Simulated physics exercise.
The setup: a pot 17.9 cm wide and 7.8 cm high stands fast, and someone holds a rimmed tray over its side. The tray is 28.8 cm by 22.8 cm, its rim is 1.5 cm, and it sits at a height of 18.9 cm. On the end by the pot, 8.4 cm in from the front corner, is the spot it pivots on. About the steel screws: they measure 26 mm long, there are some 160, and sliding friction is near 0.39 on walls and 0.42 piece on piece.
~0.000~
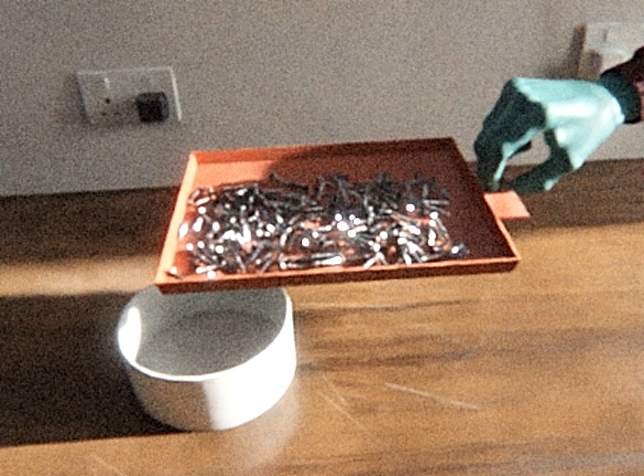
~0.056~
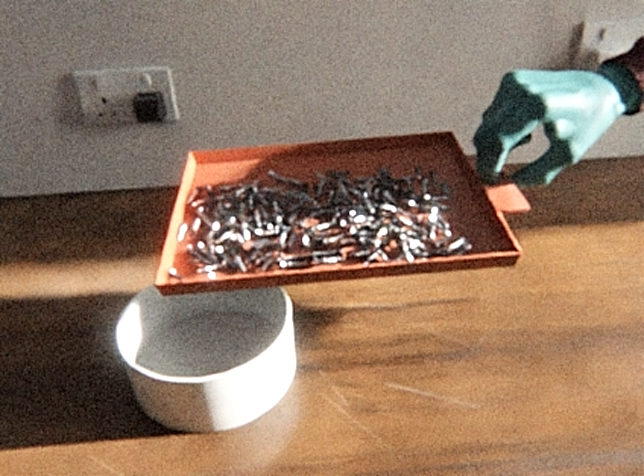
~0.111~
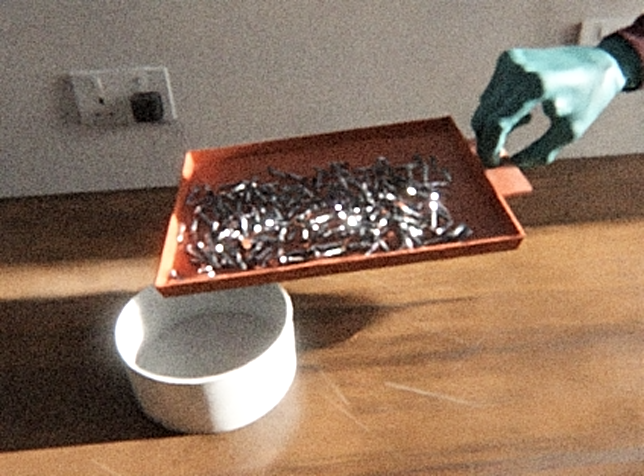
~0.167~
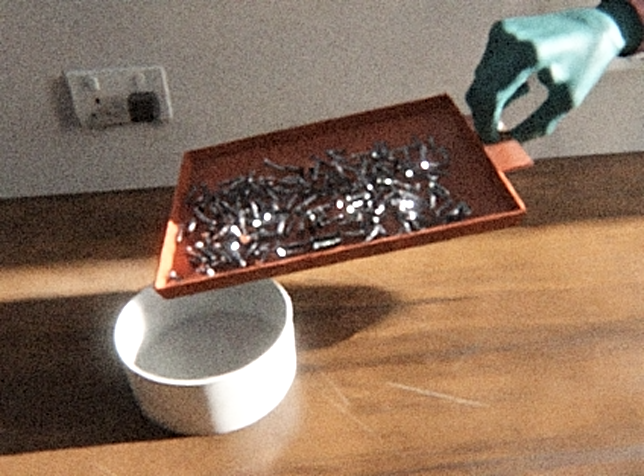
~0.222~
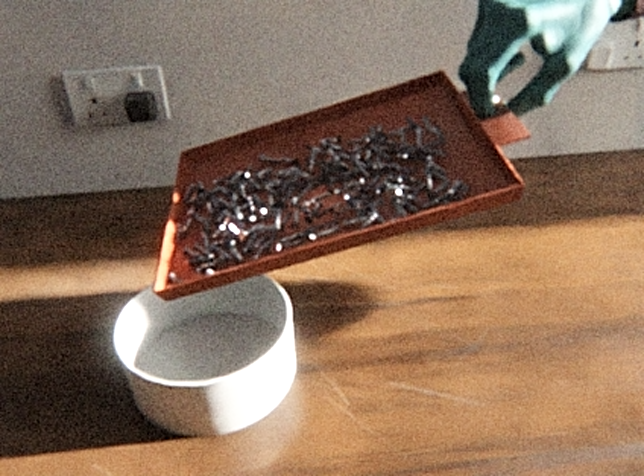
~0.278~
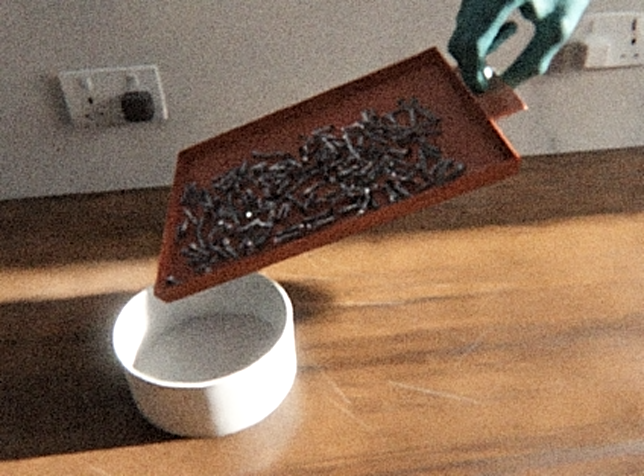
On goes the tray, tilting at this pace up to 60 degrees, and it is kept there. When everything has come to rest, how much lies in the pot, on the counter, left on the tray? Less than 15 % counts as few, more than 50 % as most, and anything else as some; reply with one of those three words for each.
Here it is: Pot: Some, counter: Some, left on the tray: Some.
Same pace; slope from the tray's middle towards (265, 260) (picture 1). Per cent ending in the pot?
Something like 10 in a hundred.
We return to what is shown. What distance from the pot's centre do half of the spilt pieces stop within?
I'd say close to 18 centimetres.
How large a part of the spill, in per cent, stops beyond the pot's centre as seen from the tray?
Estimate: Roughly 100 per cent of the pieces.
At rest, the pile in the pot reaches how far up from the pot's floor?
About 1.5 cm.
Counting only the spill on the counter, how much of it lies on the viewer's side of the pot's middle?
About 90 percent of the spill.
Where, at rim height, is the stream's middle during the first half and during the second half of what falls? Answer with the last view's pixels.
Earlier half close to (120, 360), later half at (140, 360) in pixels.
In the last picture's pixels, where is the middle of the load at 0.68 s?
Estimated load position: Around (183, 215).
After 0.52 s, tilt 40 degrees; the tray holds 100 %, the pot 0 %.
After 0.68 s, tilt 54 degrees; the tray holds 100 %, the pot 0 %.
After 0.96 s, tilt 60 degrees; the tray holds 40 %, the pot 20 %.
At rest (2.0 s), pot 35 %, counter 35 %, tray 30 %.
